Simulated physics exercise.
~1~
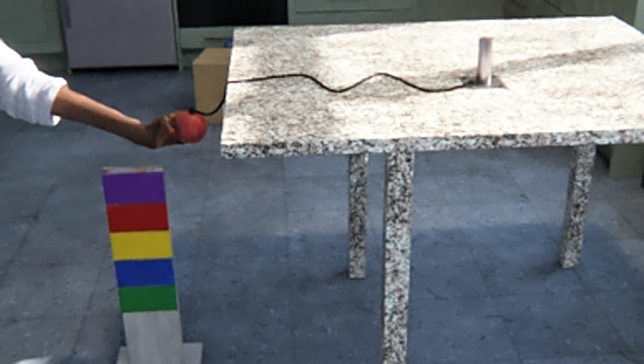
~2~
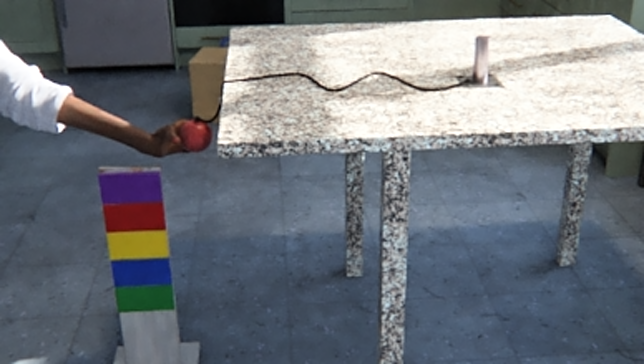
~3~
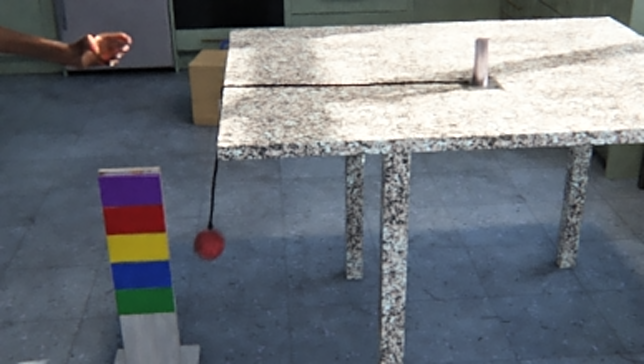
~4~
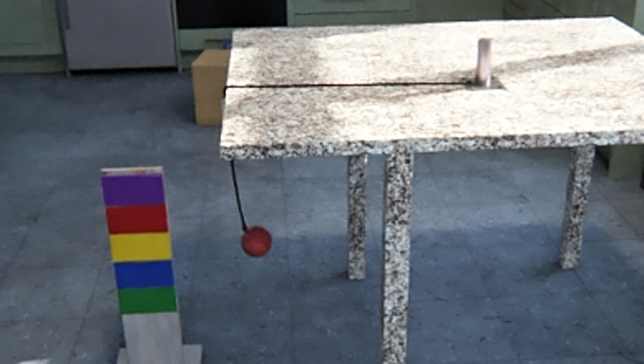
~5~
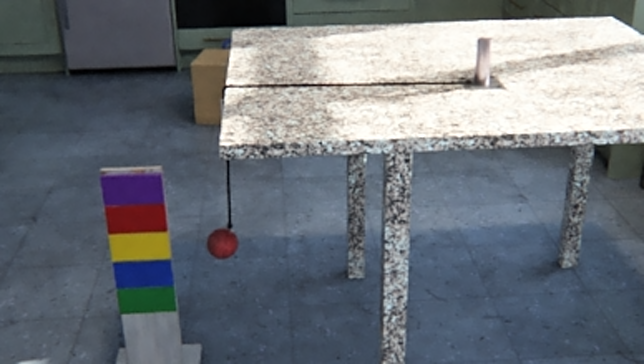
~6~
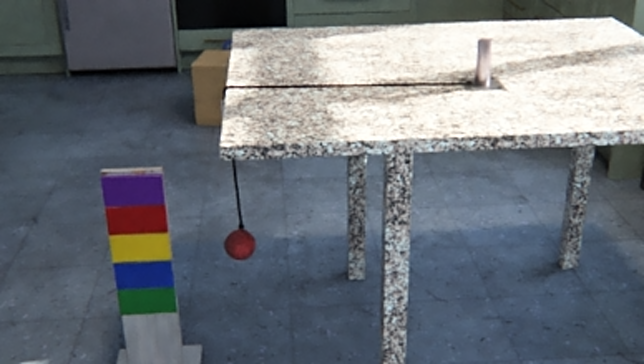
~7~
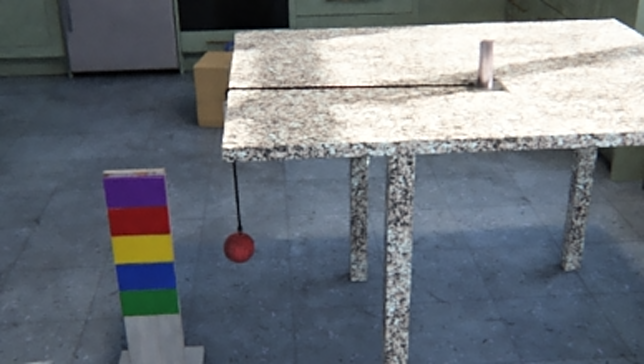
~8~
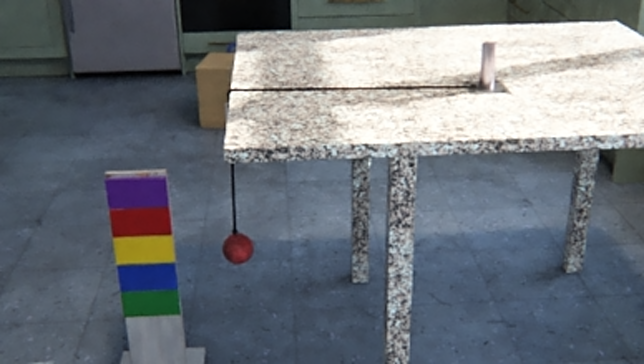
A red ball on a dark cord drops, swings, and hangs level with the yellow band.
